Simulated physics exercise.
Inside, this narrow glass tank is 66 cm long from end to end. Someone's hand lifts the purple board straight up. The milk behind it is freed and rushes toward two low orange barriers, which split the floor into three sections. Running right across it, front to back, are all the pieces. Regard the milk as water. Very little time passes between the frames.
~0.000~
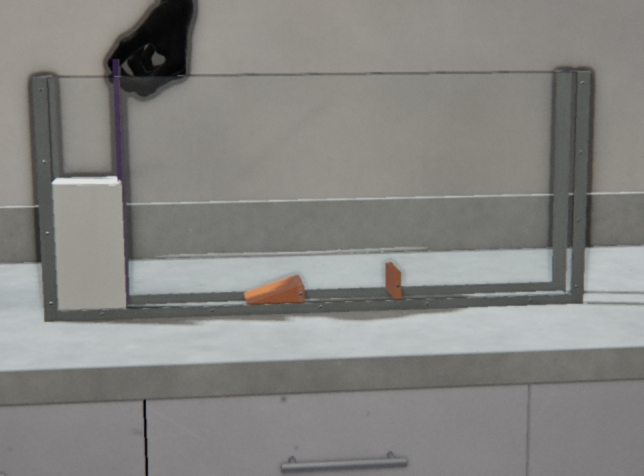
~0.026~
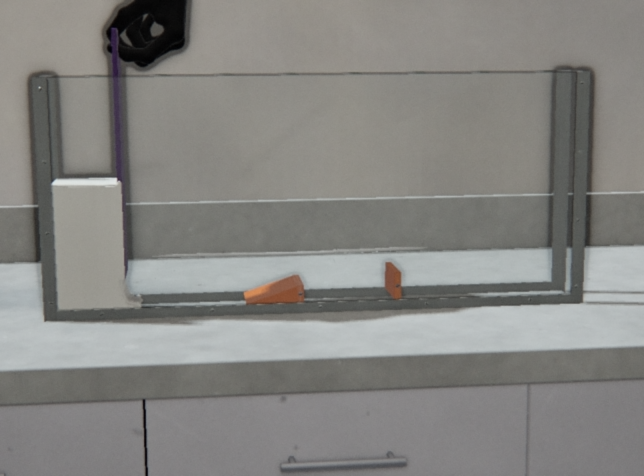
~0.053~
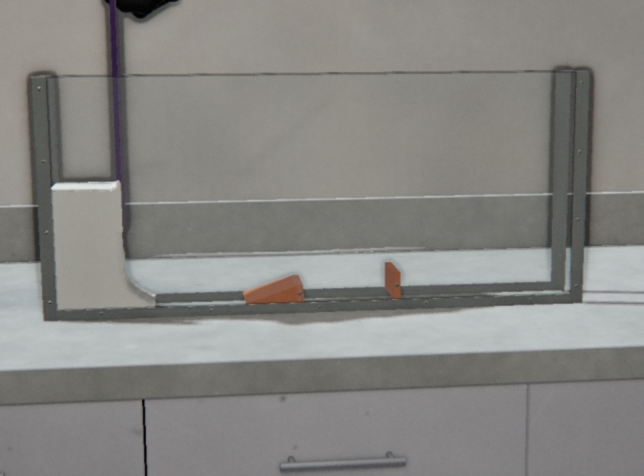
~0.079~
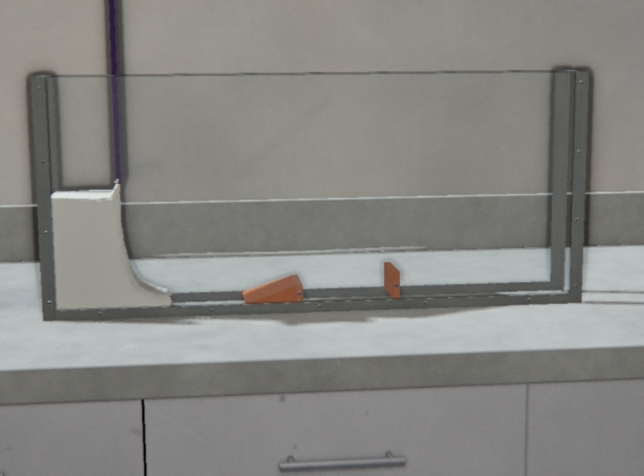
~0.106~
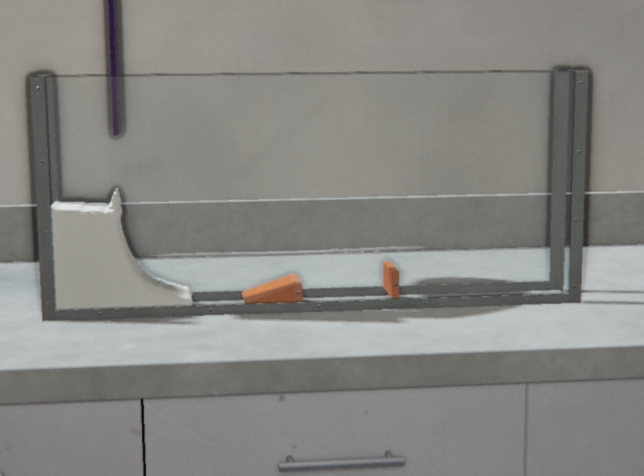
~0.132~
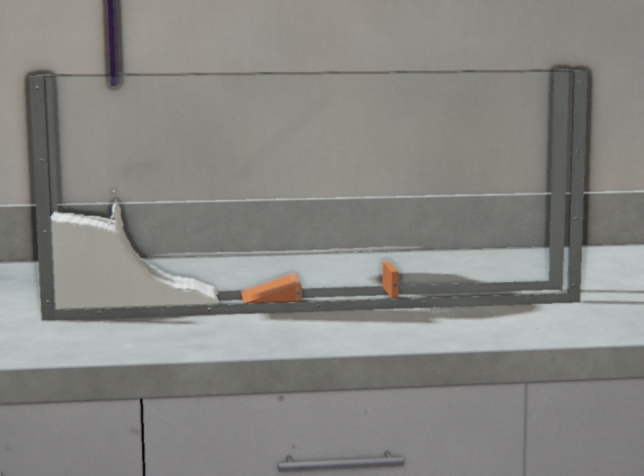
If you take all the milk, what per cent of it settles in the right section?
I expect about 32 percent.
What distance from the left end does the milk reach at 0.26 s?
Front distance: Approx. 40 cm.
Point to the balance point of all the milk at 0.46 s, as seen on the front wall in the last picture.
The centre of mass sits near (288, 288) on the front wall.
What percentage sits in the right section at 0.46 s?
Near 18 in a hundred.
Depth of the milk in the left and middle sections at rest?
Around 2.5 cm in the first and around 2.5 cm in the second.
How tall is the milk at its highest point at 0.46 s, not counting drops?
Roughly 6.5 cm up.
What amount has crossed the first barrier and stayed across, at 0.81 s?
Roughly 62 per cent.
Then, 0.26 s in, the shares are 86, 14 and 0 per cent from left to right.
Then, 0.46 s in, the shares are 53, 29 and 18 per cent from left to right.
Then, 0.81 s in, the shares are 38, 32 and 30 per cent from left to right.
Finally, the split from left to right is 47, 22 and 31 per cent.
